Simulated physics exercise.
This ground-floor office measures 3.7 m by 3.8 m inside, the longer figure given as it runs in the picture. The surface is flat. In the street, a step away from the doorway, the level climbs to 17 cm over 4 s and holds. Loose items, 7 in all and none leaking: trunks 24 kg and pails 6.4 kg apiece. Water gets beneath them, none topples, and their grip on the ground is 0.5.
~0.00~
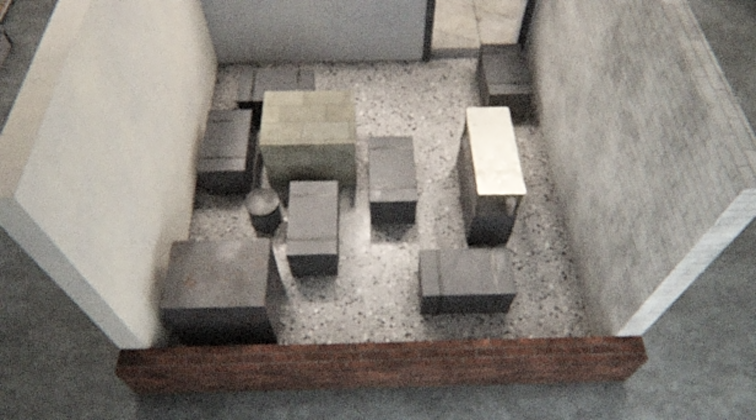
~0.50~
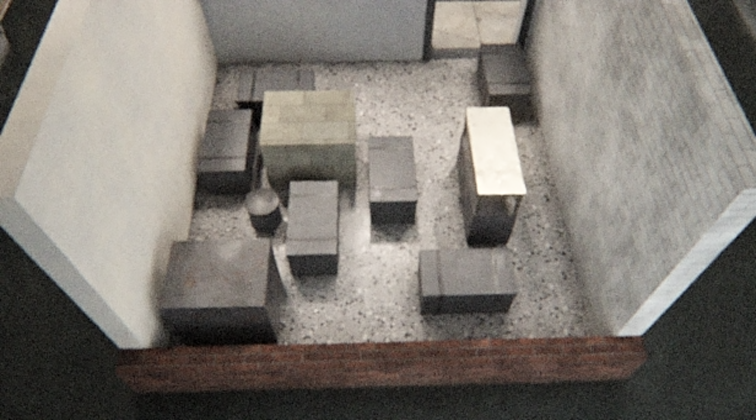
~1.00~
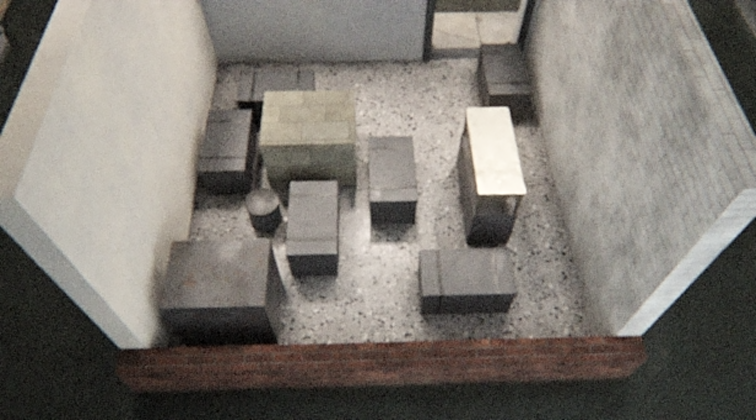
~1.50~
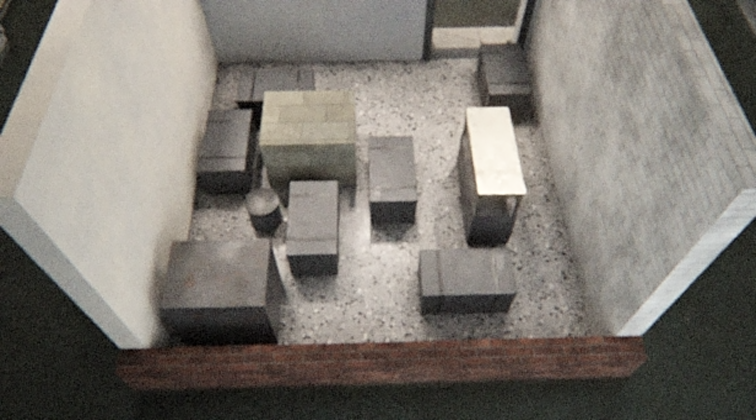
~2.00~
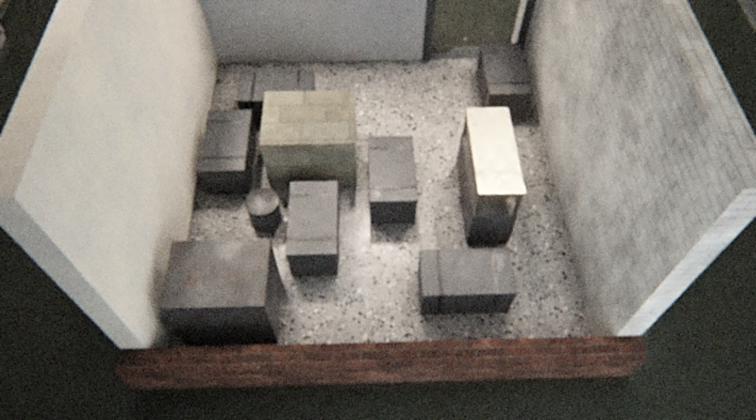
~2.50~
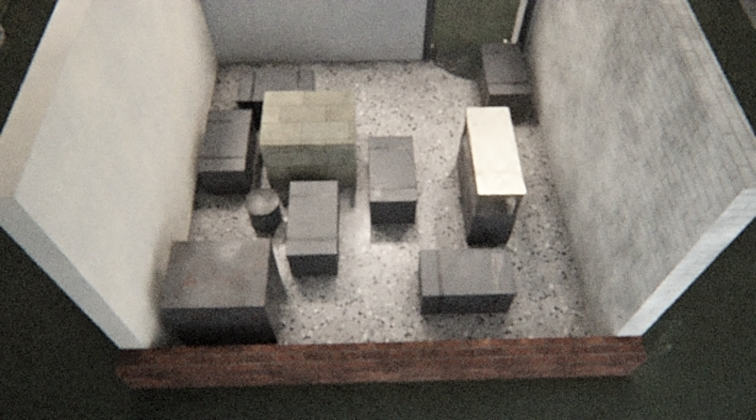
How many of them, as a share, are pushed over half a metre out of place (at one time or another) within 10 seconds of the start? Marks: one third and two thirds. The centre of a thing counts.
Share: Under a third.
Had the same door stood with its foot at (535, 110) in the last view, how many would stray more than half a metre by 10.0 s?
Then 1.
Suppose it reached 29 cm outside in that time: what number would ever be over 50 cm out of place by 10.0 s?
In that case 6 of them.
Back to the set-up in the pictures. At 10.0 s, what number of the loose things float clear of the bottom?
3 of them.
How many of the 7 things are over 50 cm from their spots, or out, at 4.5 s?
0 of them.
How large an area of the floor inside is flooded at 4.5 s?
About 3.5 m2.
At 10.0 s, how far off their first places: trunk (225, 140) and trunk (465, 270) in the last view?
In that order: 0 cm, 20 cm.
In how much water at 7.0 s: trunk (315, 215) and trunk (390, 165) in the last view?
Roughly 1 and 5 cm.
After 3.5 s 0 of 7 are over 50 cm from their spots; 0 afloat.
After 4.5 s 0 of 7 are over 50 cm from their spots; 0 afloat.
After 7.0 s 1 of 7 are over 50 cm from their spots; 0 afloat.
After 10.0 s 2 of 7 are over 50 cm from their spots, and 2 have been at some point; 3 afloat.
